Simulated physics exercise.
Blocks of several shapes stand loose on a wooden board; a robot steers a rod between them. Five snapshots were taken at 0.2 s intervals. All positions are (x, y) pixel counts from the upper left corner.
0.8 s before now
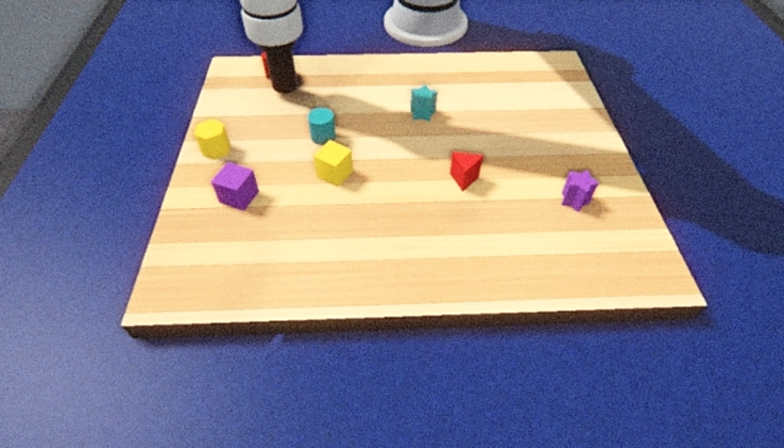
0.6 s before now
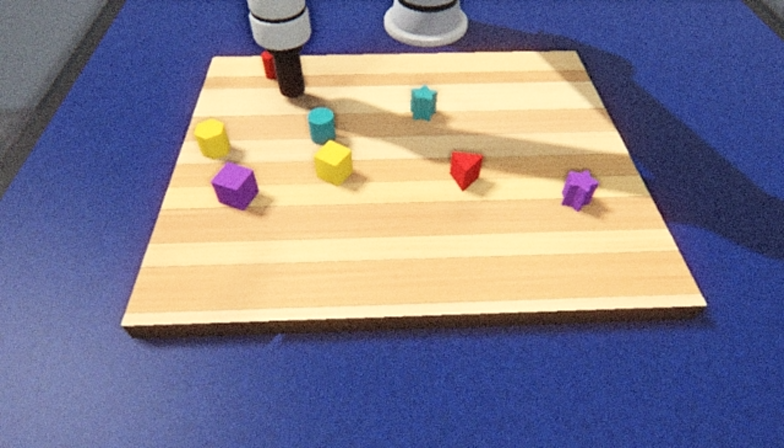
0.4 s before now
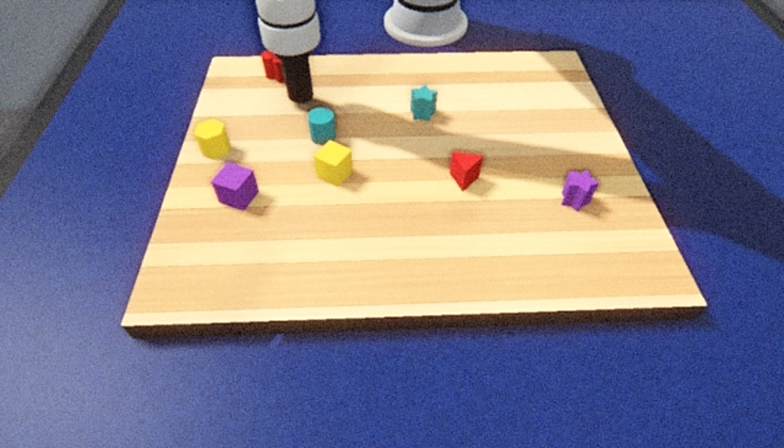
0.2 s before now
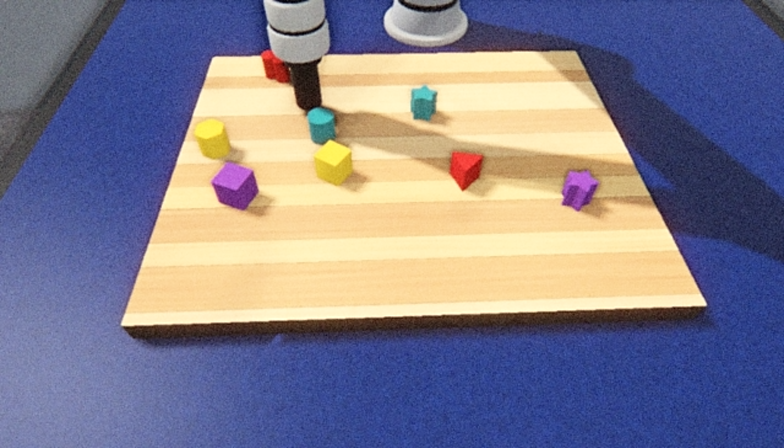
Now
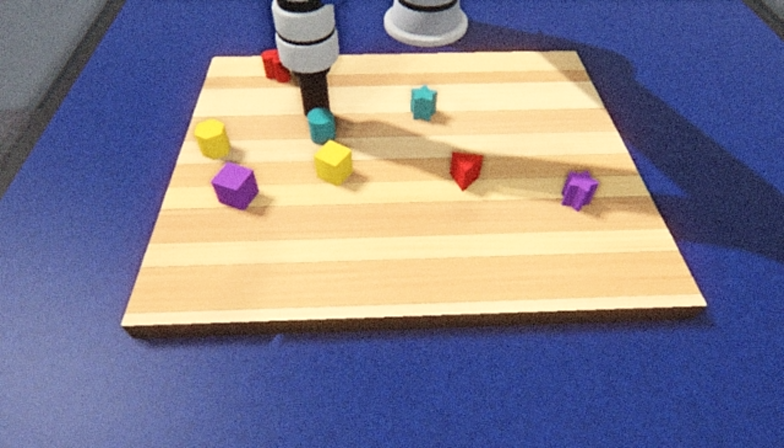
A wooden board lies on a blue surface, seen from above and in front by a camera that stays still. Yellow and turquoise round blocks, purple and yellow cubes, turquoise and purple star-shaped blocks, a red triangular block and a partly hidden red piece at the back left stand scattered across it. The robot moves its dark rod a short way forward and right, toward the viewer, up to the turquoise round block, while the blocks stay put.
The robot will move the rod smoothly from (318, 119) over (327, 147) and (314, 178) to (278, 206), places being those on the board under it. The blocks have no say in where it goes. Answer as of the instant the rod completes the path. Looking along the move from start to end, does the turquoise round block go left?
I believe so.
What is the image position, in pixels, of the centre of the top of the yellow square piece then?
Put as a pixel place, it's (351, 183).
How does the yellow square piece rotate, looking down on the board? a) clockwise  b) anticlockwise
The correct letter is a.
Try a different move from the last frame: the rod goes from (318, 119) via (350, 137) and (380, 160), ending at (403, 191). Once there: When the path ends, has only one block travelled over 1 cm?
I'd say yes.
On the path given first. One third of the way, rod at (326, 140); turquoise round block at (329, 143); yellow square piece at (337, 164).
Two thirds of the way, rod at (312, 171); turquoise round block at (337, 165); yellow square piece at (351, 183), turned 40° clockwise.
At the end, rod at (276, 199); purple square piece not moved; turquoise round block at (337, 165); yellow square piece at (351, 183), turned 40° clockwise.
